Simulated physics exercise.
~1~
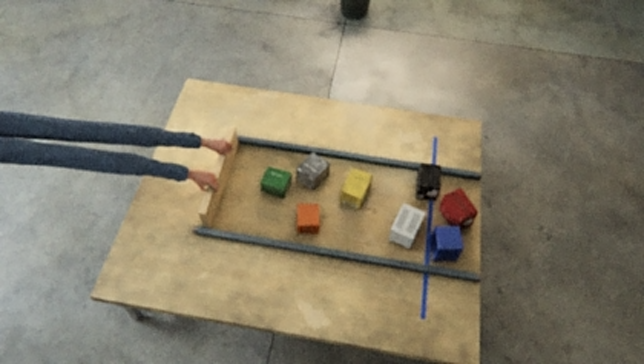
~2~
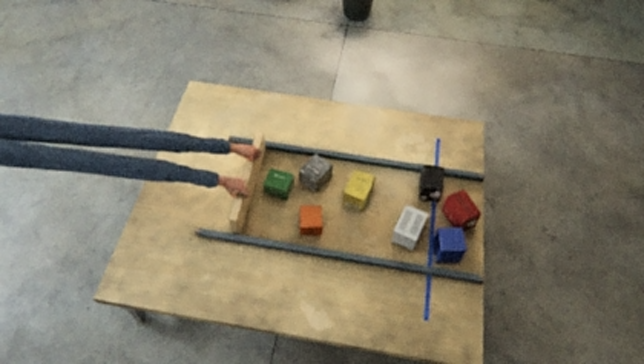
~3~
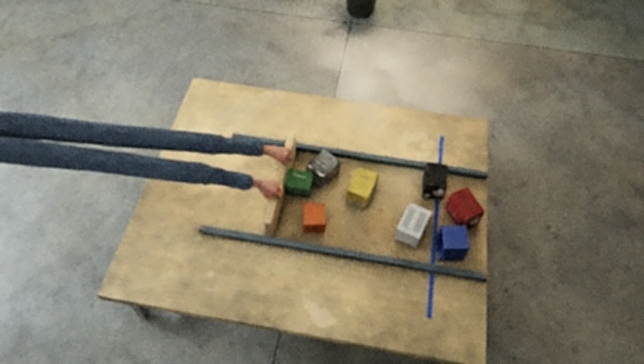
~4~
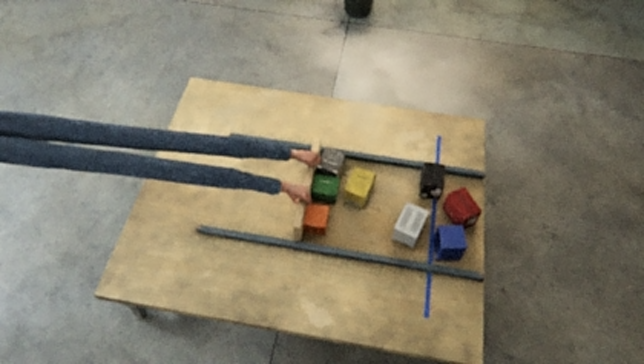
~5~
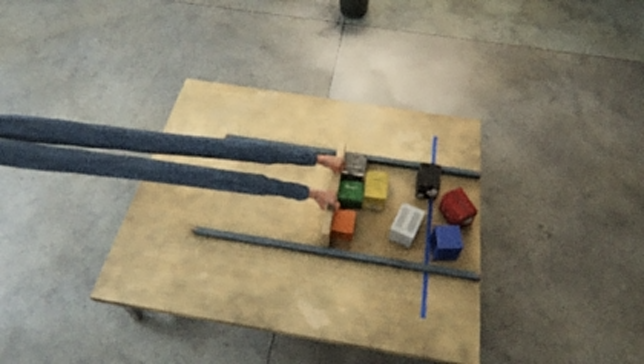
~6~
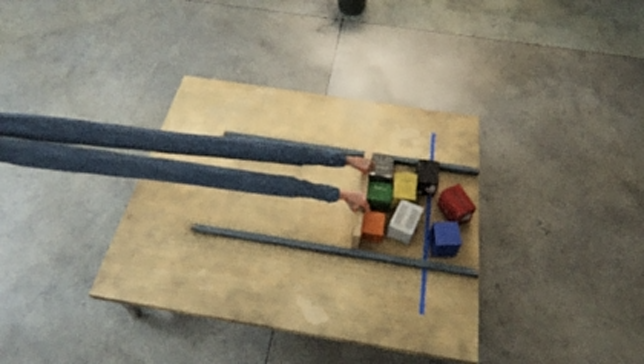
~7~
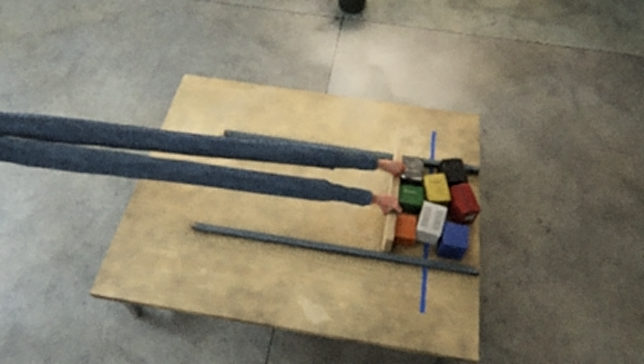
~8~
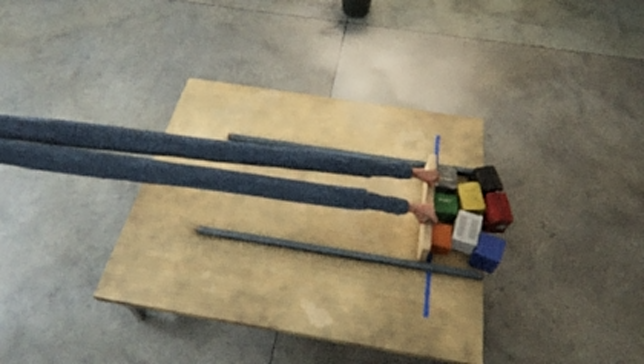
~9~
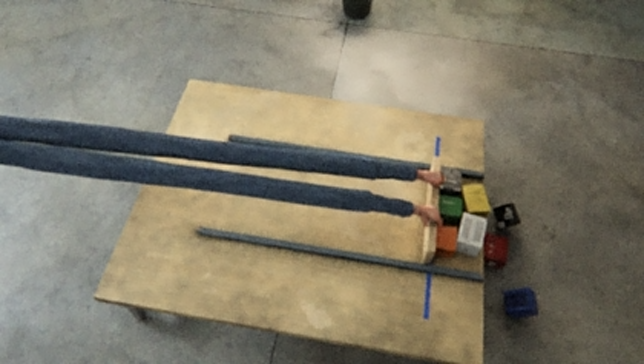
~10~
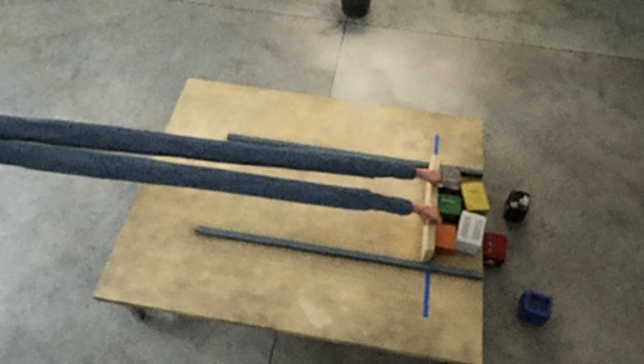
Hands pushing a plank rightward along a table, bunching coloured boxes until the black, blue and red ones drop off the edge.
